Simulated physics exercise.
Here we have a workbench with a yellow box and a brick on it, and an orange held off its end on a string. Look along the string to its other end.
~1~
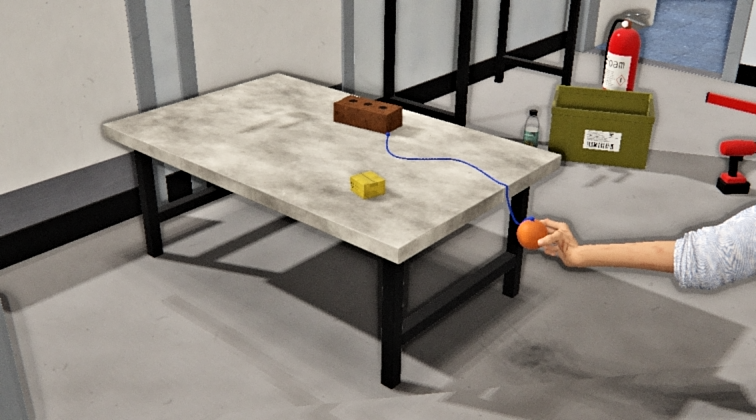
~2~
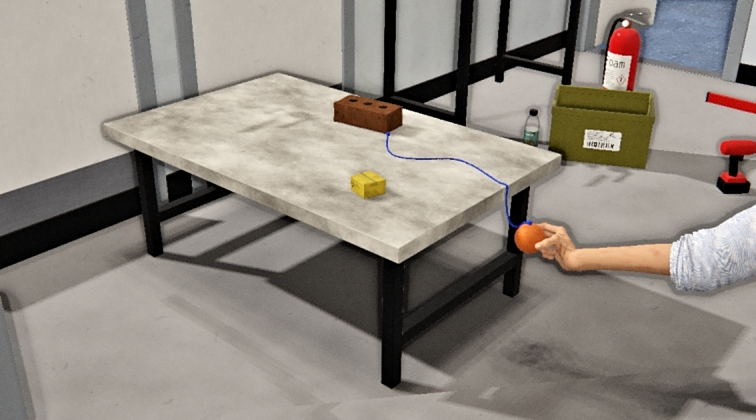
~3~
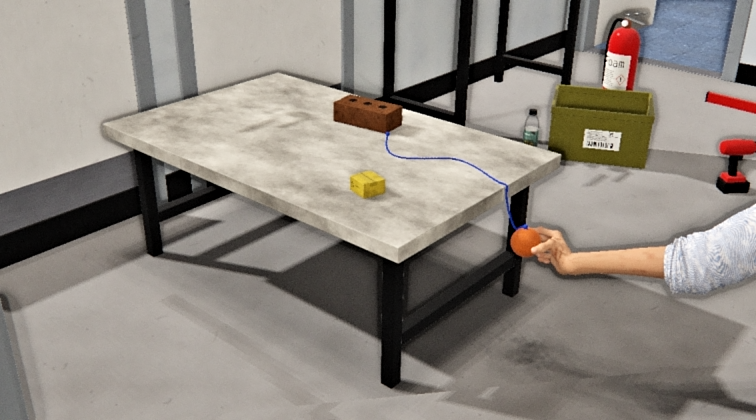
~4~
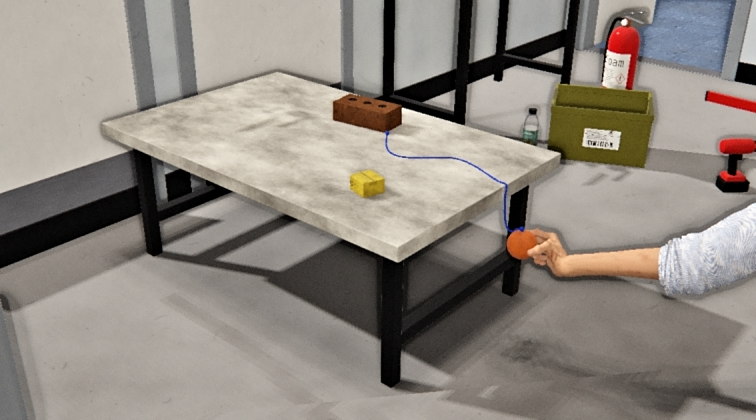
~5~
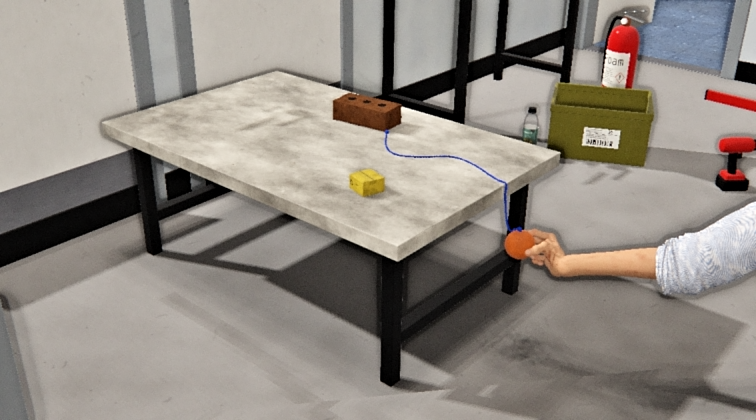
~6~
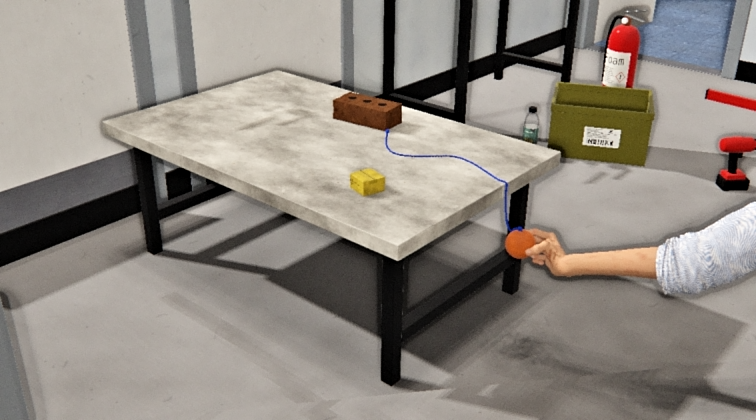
Workshop with a hand holding an orange on a blue string tied to a brick on a workbench, shifting slightly down and left.
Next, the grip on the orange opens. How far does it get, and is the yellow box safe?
So the orange is left hanging while the yellow box holds its position.
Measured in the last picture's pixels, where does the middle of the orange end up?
I'd mark it close to (485, 266).
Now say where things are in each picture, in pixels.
Orange (532, 234); brick (368, 104); yellow box (368, 178), in the first frame.
Orange (530, 238), in the second frame.
Orange (526, 242), in the third frame.
Orange (522, 244); string through (397, 156) (463, 161), in the fourth frame.
Orange (520, 244); string through (396, 155) (463, 160), in the fifth frame.
Orange (520, 244); brick (367, 101); yellow box (367, 175); string tied to the brick, with little slack, in the sixth frame.
Then, 0.46 s past the final frame, orange in the air near (474, 262); brick still; box still.
Then, 1.04 s past the final frame, orange in the air near (548, 279); brick still; box still.
Then, 1.98 s past the final frame, orange in the air near (522, 275); brick still; box still.
When it is over, orange in the air near (485, 266); brick still; box still. The orange swings from the edge and the yellow box stays on top.
